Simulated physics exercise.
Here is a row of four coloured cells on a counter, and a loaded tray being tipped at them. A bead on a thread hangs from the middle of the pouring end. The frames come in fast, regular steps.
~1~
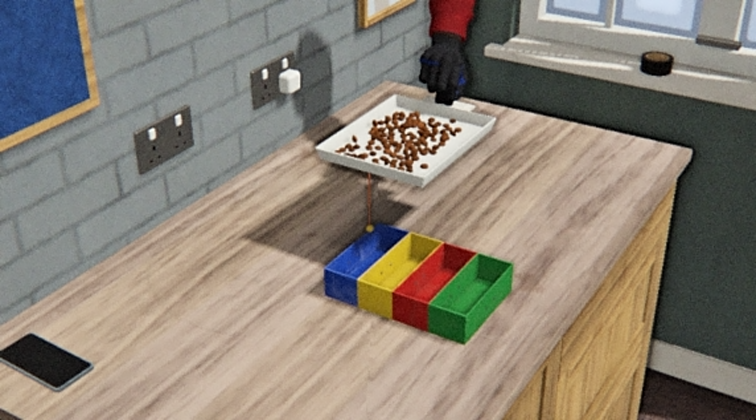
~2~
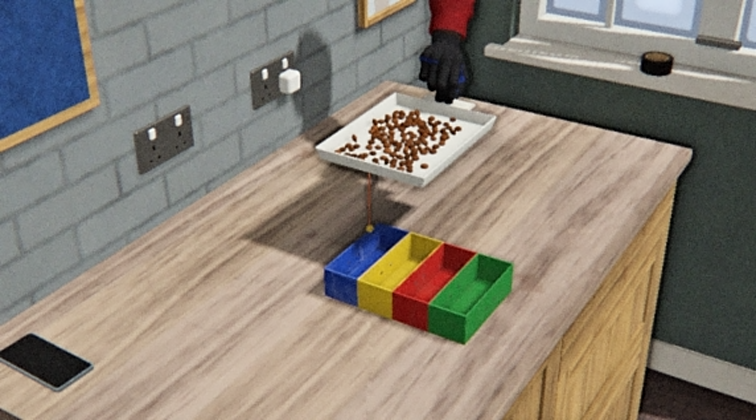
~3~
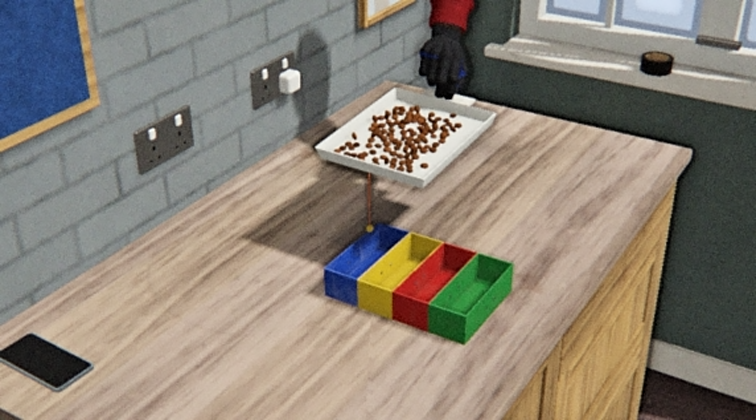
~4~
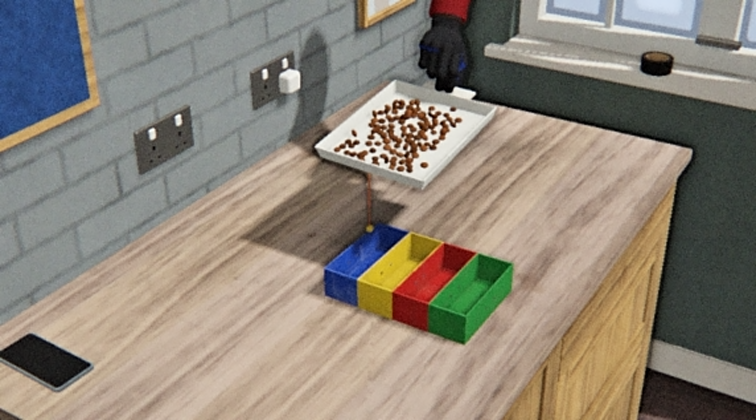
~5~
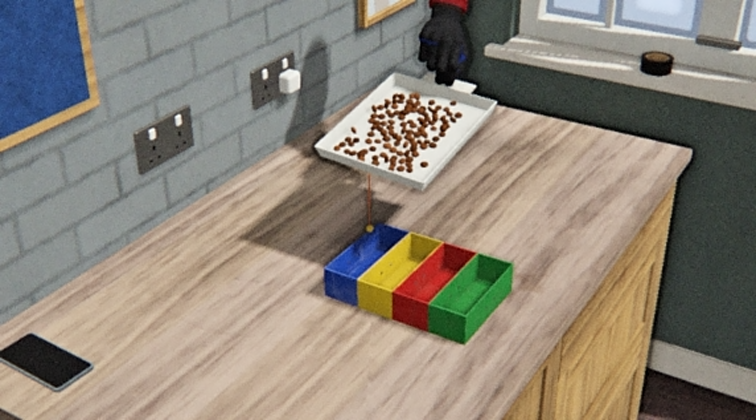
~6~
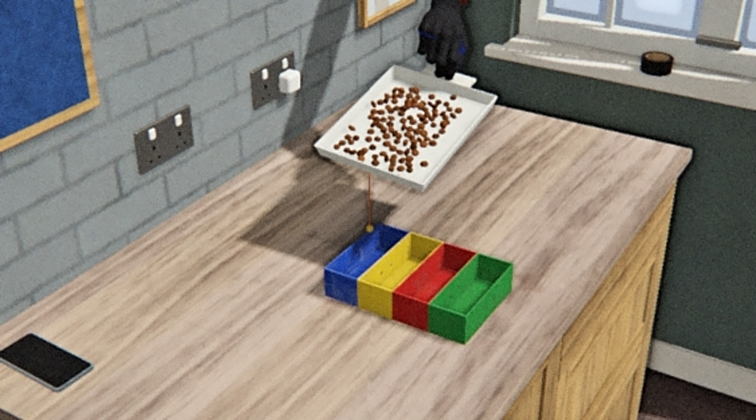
A gloved hand slowly raising the far side of a white tray of brown kibble beside blue, yellow, red and green cells.
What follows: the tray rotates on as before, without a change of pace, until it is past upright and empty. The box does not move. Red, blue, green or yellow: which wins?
It favours the yellow compartment.
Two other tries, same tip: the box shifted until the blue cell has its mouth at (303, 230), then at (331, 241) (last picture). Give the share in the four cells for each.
Roughly 80 per cent, and 100 per cent.
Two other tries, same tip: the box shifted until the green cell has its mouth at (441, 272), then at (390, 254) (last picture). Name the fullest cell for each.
At the first place the red cell, at the second the green cell.
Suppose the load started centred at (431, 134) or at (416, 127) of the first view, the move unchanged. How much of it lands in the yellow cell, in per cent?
In turn 70 and 60 in a hundred.
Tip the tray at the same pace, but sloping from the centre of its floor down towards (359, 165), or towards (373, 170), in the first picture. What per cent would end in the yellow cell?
Roughly 0 per cent, and 20 per cent.
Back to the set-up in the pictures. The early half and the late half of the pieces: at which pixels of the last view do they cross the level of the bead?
First near (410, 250), later near (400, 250).
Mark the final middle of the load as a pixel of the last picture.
Around (399, 285).
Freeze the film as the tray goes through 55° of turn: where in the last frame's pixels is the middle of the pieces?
Roughly at (399, 153).
Soon after the last picture, tray tipped steeply; all on the tray.
A little later, tray tipped right over; about a third on the tray; about a third in the yellow cell; a small part in the red cell; a small part in the blue cell; a small part falling or outside the box.
Later still, tray tipped past a quarter turn; about two thirds in the yellow cell; a small part in the blue cell; a small part in the red cell; a stray few falling or outside the box.
At rest, tray tipped past a quarter turn; about two thirds in the yellow cell; a small part in the blue cell; a small part in the red cell; none in the green cell; a stray few outside the box.
